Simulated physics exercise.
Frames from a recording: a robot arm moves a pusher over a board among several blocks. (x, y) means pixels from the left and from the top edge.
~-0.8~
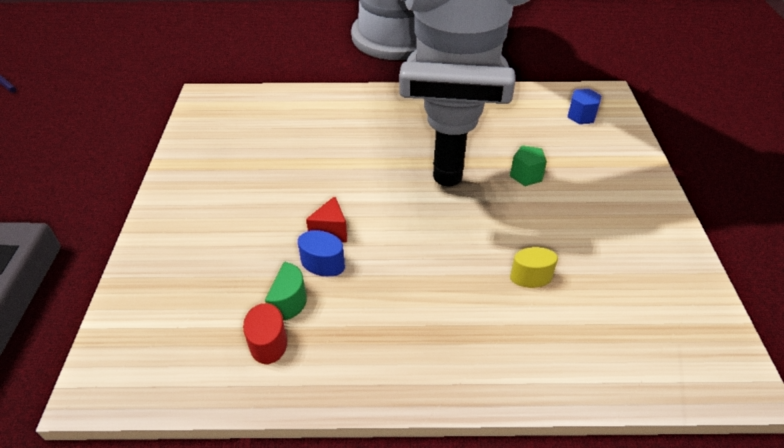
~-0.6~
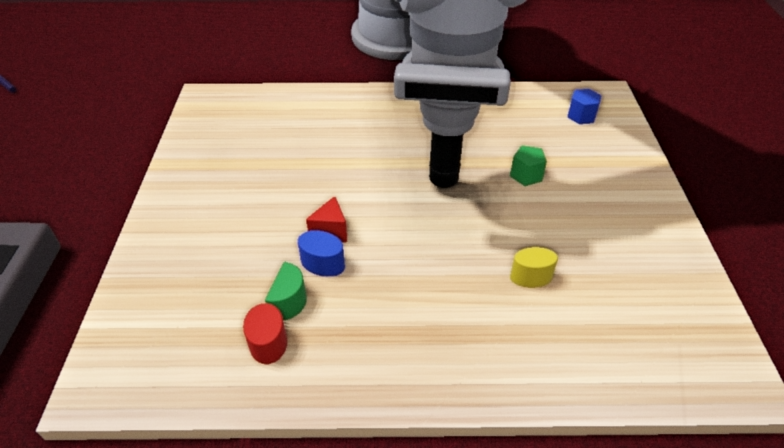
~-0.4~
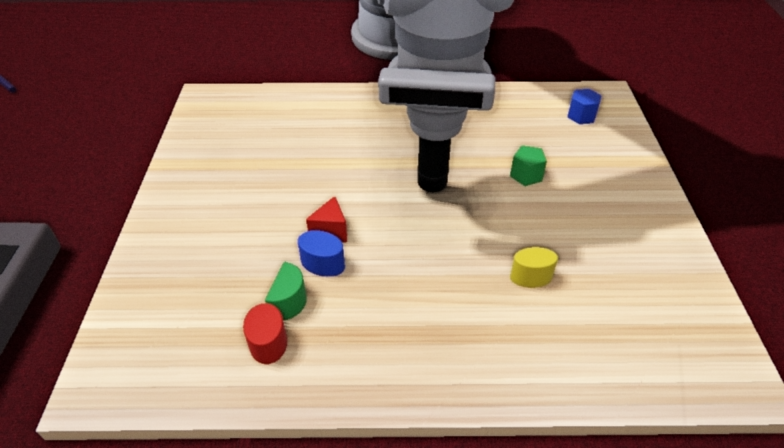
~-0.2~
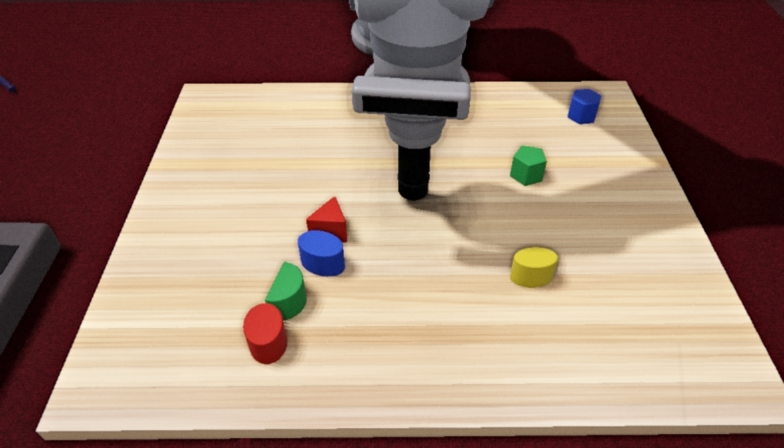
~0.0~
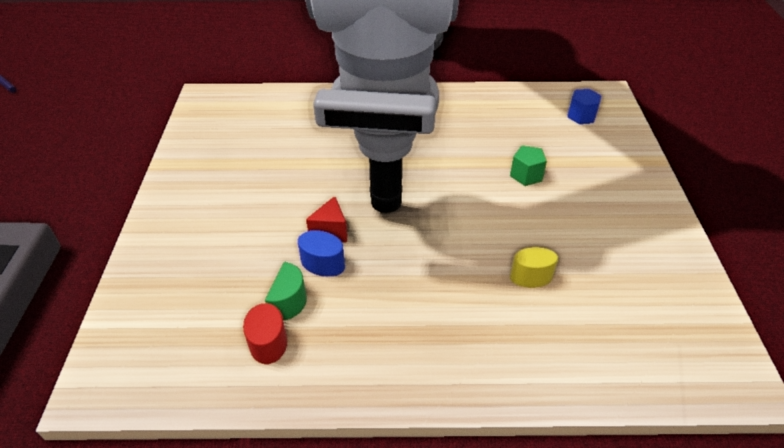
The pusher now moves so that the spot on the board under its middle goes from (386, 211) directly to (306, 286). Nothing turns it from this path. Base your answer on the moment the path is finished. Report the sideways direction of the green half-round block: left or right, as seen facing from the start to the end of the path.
Measured against the direction from start to end, the green half-round block shifts toward the right-hand side.
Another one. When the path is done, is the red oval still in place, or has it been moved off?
Well, the red oval shifts from its place.
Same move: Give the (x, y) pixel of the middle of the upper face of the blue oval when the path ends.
Expect it around (268, 262).
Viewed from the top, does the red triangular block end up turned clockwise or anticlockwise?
Clockwise rotation.
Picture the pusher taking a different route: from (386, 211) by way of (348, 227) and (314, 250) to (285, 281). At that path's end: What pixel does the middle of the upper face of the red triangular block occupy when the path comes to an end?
Top centre: (267, 236).
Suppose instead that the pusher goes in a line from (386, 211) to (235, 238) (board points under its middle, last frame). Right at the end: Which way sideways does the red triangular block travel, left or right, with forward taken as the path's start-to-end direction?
My answer: Left.
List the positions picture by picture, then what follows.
Lower end of the pusher (448, 178), tops of blocks, red oval (263, 323), green half-round block (286, 282), blue oval (320, 243), red triangular block (329, 211), in the first picture.
Pusher (444, 179), blocks as before, in the second picture.
Pusher (432, 183), blocks as before, in the third picture.
Pusher (413, 191), blocks as before, in the fourth picture.
Pusher (386, 203), red oval (263, 323), green half-round block (286, 282), blue oval (320, 243), red triangular block (329, 211), in the fifth picture.
The first path, step by step. One third of the way, pusher (361, 227); nothing pushed yet.
Two thirds of the way, pusher (334, 252); blue oval (302, 253), turned 20° clockwise; red triangular block (318, 216), turned 50° clockwise.
At the end, pusher (304, 278); red oval (258, 333), turned 20° anticlockwise; green half-round block (244, 292), turned 55° anticlockwise; blue oval (268, 262), turned 75° clockwise; red triangular block (318, 216), turned 50° clockwise.
